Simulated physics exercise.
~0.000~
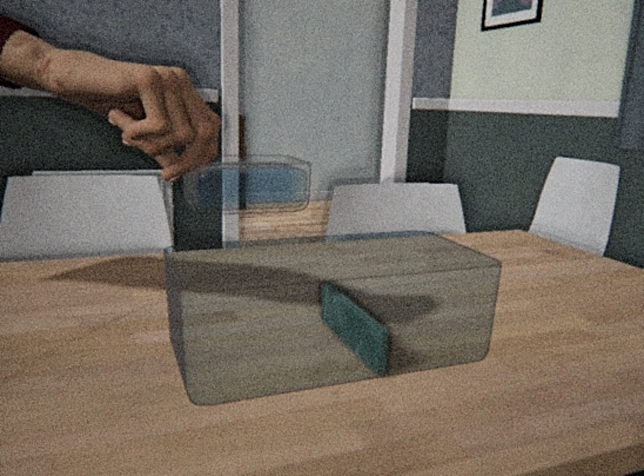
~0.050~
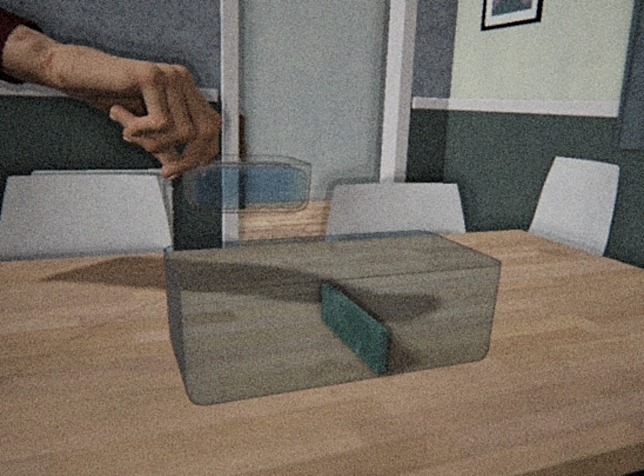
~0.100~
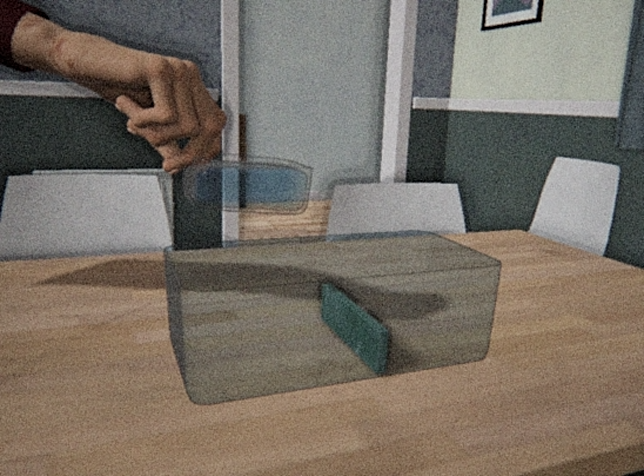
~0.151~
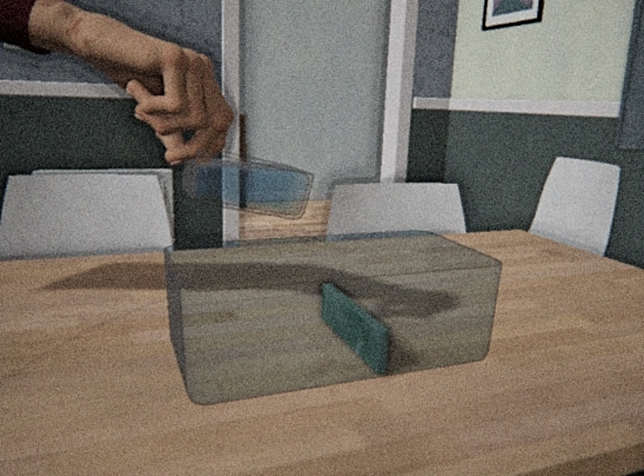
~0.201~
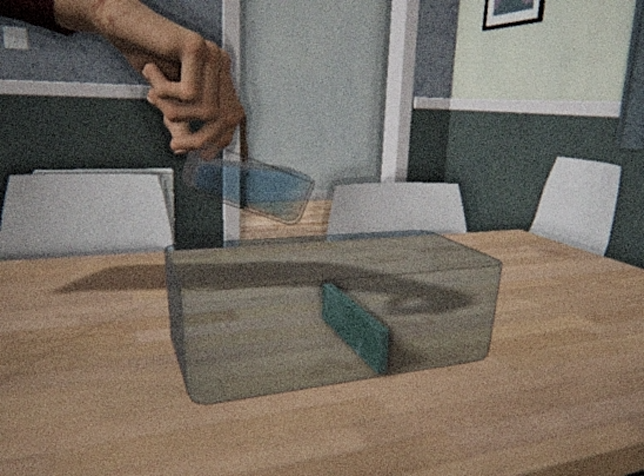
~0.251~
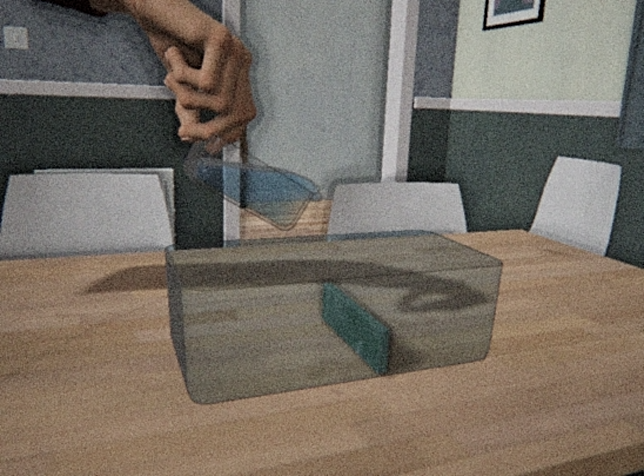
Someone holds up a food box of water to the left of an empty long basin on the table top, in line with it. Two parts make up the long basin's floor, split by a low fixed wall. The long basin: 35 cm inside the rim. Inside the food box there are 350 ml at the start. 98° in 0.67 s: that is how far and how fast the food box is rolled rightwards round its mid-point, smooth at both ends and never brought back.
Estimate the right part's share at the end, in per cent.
Roughly 8 per cent is in the right part.
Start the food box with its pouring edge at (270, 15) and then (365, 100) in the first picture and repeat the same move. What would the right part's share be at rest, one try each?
Try 1: 15 %; try 2: 85 %.
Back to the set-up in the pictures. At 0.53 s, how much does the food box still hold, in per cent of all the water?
I'd estimate some 12 % remains.
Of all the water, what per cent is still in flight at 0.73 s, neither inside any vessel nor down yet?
Near 2 percent.
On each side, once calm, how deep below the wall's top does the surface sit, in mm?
The left side gives some 38 mm, the right side some 48 mm.
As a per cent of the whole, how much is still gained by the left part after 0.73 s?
That works out to roughly 4 per cent of the whole.
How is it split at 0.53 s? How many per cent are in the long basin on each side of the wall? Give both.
Around 60 on the left side and 6 on the right side.
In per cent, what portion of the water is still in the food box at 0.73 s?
Close to 4 percent of the whole amount.
By 0.53 s the tilt is 87° and 13 per cent is still to pour, 60 is left of the wall and 6 right of it.
By 0.73 s the tilt is 98° and 4 per cent is still to pour, 87 is left of the wall and 8 right of it.
By 0.94 s the tilt is 98° and 0 per cent is still to pour, 90 is left of the wall and 8 right of it.
By 1.17 s the tilt is 98° and 0 per cent is still to pour, 91 is left of the wall and 8 right of it.
At rest 91 per cent lies left of the wall, 8 right of it and 1 outside.
